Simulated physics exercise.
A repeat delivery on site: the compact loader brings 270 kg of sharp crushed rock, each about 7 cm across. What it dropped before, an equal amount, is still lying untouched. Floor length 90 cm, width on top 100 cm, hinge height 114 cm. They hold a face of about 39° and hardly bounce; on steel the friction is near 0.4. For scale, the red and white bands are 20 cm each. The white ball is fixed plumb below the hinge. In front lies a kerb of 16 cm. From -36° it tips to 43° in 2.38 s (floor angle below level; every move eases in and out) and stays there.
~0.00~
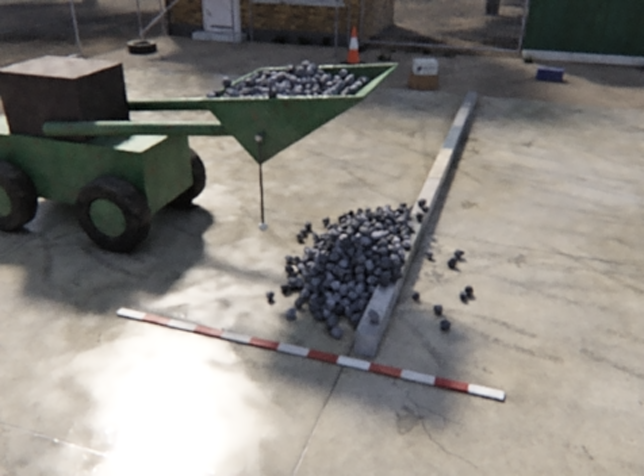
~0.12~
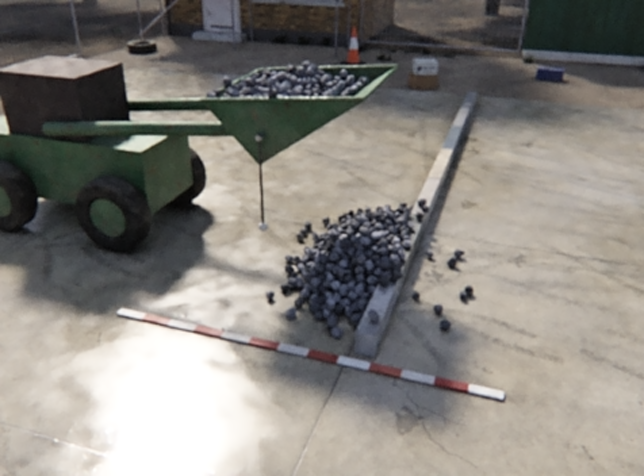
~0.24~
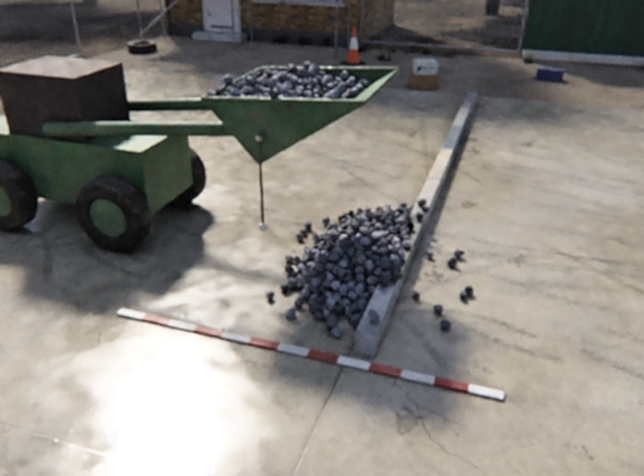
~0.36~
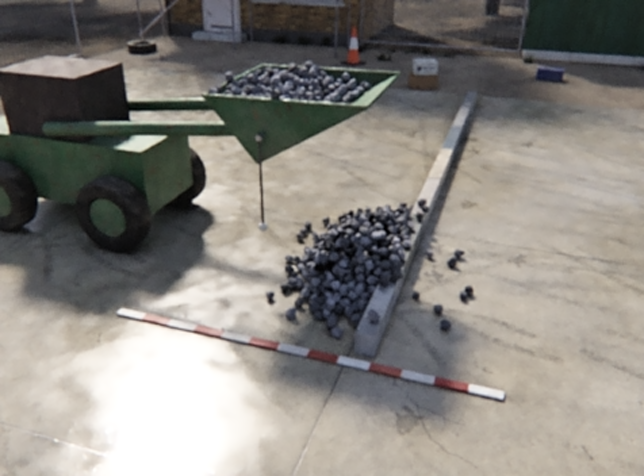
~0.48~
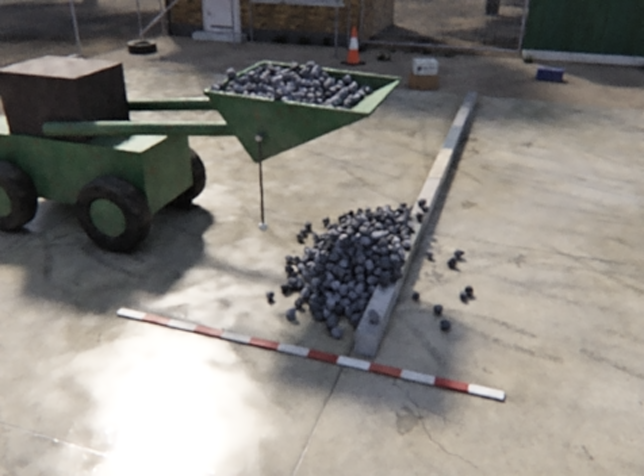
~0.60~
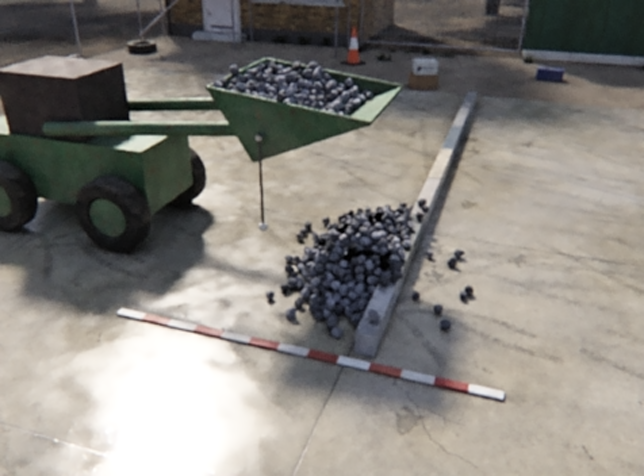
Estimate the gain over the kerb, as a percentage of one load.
About 28 per cent.
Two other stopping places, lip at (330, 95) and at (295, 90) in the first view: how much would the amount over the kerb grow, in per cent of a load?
Near 5 per cent from the first place, 0 from the second.
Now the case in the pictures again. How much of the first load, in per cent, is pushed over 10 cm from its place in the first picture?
About 5 per cent.
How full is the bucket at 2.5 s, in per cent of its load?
Roughly 20 per cent is still inside.
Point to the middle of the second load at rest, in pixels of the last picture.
Near (380, 241).
After 1.8 s the floor is at 30°; in per cent of one load, 99 in the bucket, 99 on this side of the kerb, 1 over the kerb; the foremost stones are at (447, 284).
After 2.5 s the floor is at 43°; in per cent of one load, 18 in the bucket, 170 on this side of the kerb, 12 over the kerb; the foremost stones are at (460, 273).
After 2.8 s the floor is at 43°; in per cent of one load, 1 in the bucket, 174 on this side of the kerb, 25 over the kerb; the foremost stones are at (498, 293).
After 5.4 s the floor is at 43°; in per cent of one load, 0 in the bucket, 170 on this side of the kerb, 30 over the kerb; the foremost stones are at (521, 280). Net gain over the kerb, 28.
